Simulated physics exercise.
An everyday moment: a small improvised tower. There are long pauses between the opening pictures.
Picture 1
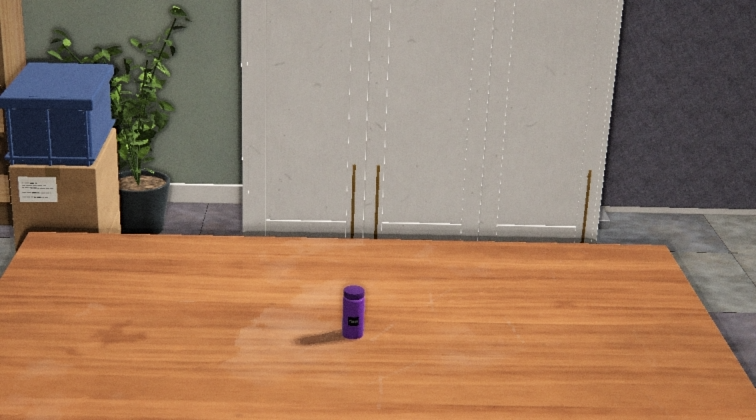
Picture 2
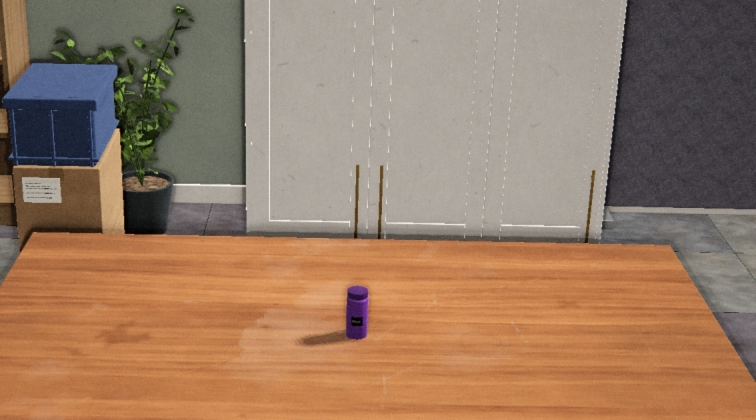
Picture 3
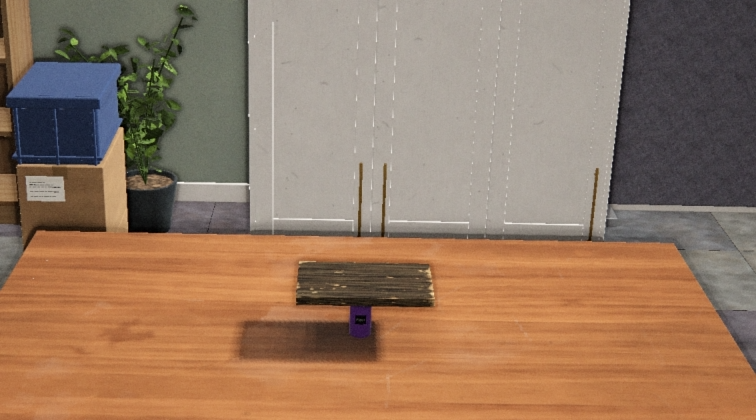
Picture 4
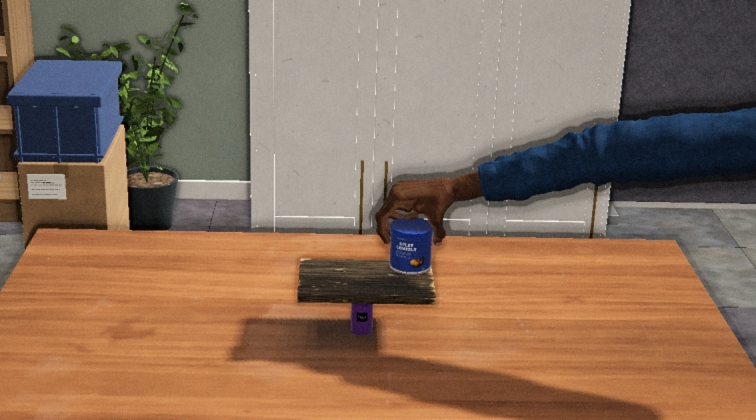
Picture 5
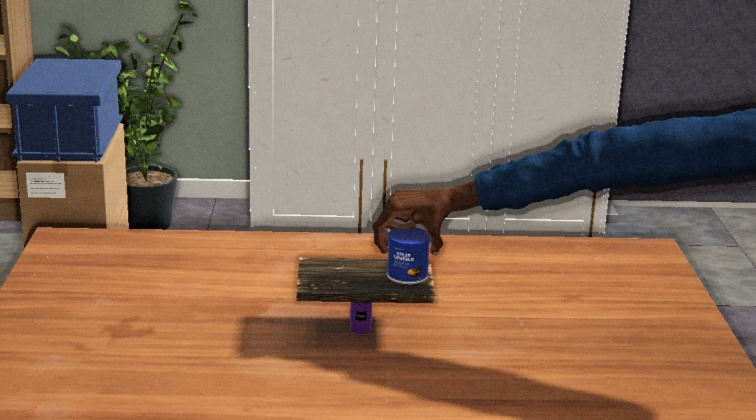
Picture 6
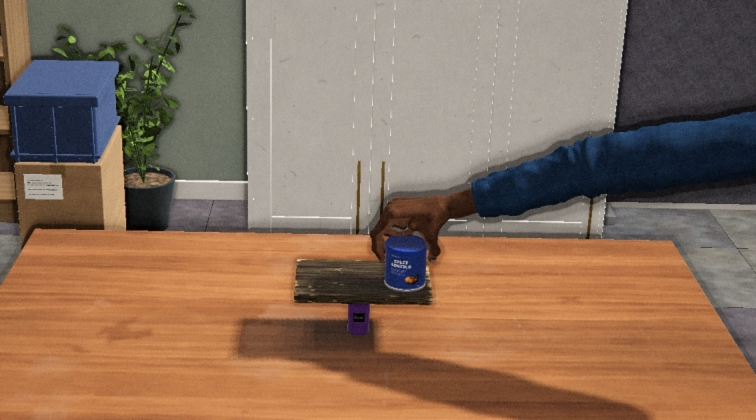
A dark wooden board appears on top of a small purple shaker on a table, then a hand reaching from the right lowers a blue tin onto the board's right side and keeps its fingers on it.
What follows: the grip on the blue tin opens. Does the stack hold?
Here the stack comes apart.
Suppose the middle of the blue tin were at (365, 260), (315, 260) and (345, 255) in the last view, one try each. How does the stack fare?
First, it keeps its balance; second, it loses its balance; third, it keeps its balance.
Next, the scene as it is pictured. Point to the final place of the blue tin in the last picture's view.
Near (442, 318).
Then, 0.30 s later than the last frame, blue tin now fallen; black board tilted by 32°.
Then, 0.40 s later than the last frame, black board tilted by 57°.
Then, 0.50 s later than the last frame, black board tilted by 54°.
When it is over, fallen, blue tin; lying over in the stack, black board; purple shaker as before. End places, in pixels of the last picture, blue tin near (443, 318). The stack gives way.
